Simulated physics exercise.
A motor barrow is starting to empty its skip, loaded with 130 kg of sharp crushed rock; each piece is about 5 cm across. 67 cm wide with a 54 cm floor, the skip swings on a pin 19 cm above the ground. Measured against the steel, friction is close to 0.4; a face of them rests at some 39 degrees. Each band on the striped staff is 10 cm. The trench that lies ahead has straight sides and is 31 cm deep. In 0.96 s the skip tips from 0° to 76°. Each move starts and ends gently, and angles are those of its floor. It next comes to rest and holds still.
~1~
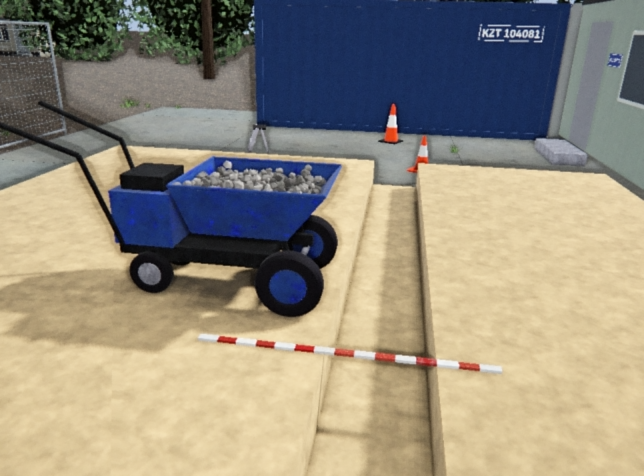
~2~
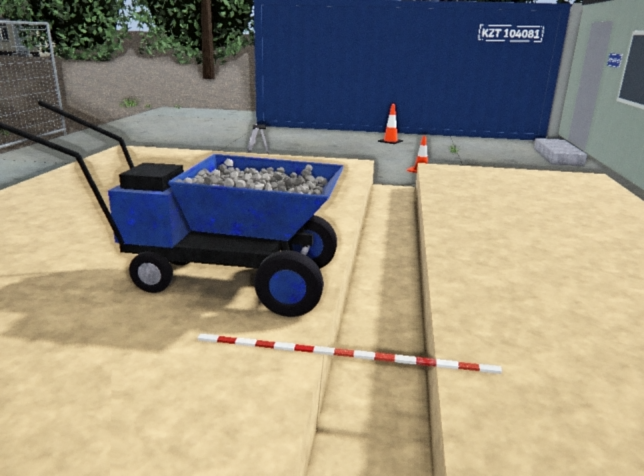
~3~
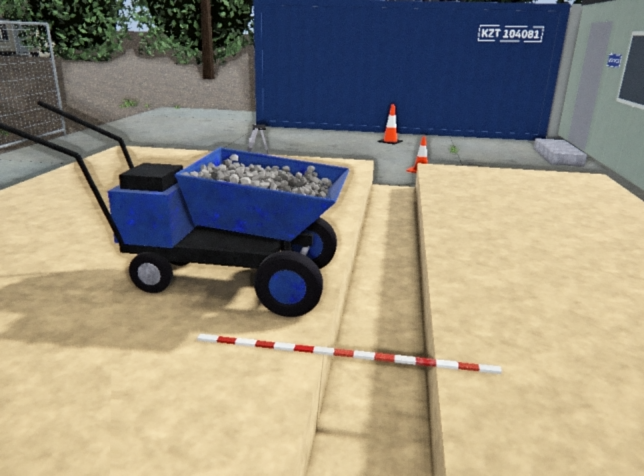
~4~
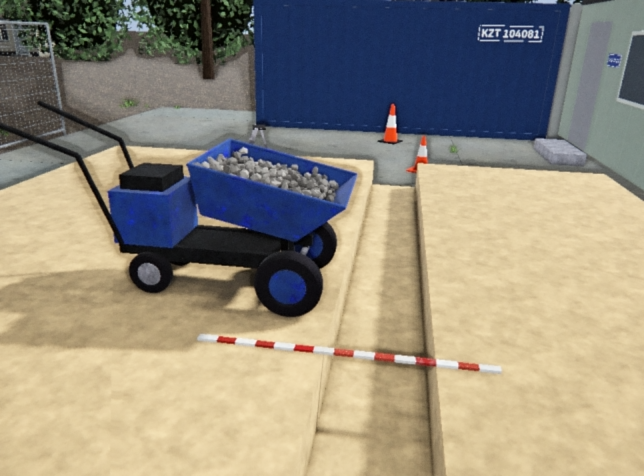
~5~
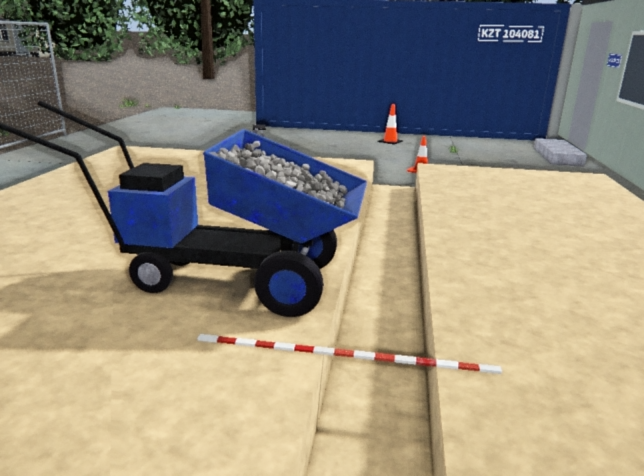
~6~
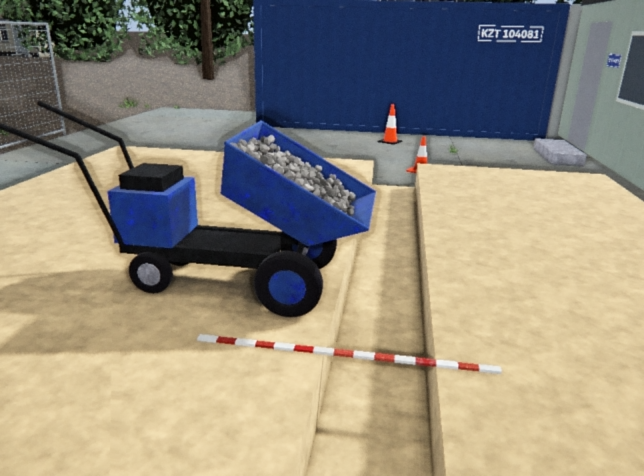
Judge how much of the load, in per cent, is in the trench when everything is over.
I judge it at about 79 per cent.
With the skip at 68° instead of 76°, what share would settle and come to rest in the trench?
Roughly 65%.
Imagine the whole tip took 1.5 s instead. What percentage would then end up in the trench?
About 90%.
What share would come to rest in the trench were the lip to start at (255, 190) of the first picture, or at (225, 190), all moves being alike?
Roughly 100 per cent, then 55 per cent.
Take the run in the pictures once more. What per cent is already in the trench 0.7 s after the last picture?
About 30 per cent by then.
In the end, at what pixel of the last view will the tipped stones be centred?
Around (409, 330).
Then, 0.3 s after the last picture the floor is at 64°, 100 % in the skip; the foremost stones are at (401, 271).
Then, 0.7 s after the last picture the floor is at 76°, 59 % in the skip, 31 % in the trench, 11 % past the trench; the foremost stones are at (470, 309).
Then, 1.0 s after the last picture the floor is at 76°, 20 % in the skip, 58 % in the trench, 21 % past the trench; the foremost stones are at (545, 310).
Then, 3.0 s after the last picture the floor is at 76°, 0 % in the skip, 79 % in the trench, 21 % past the trench; the foremost stones are at (564, 312).
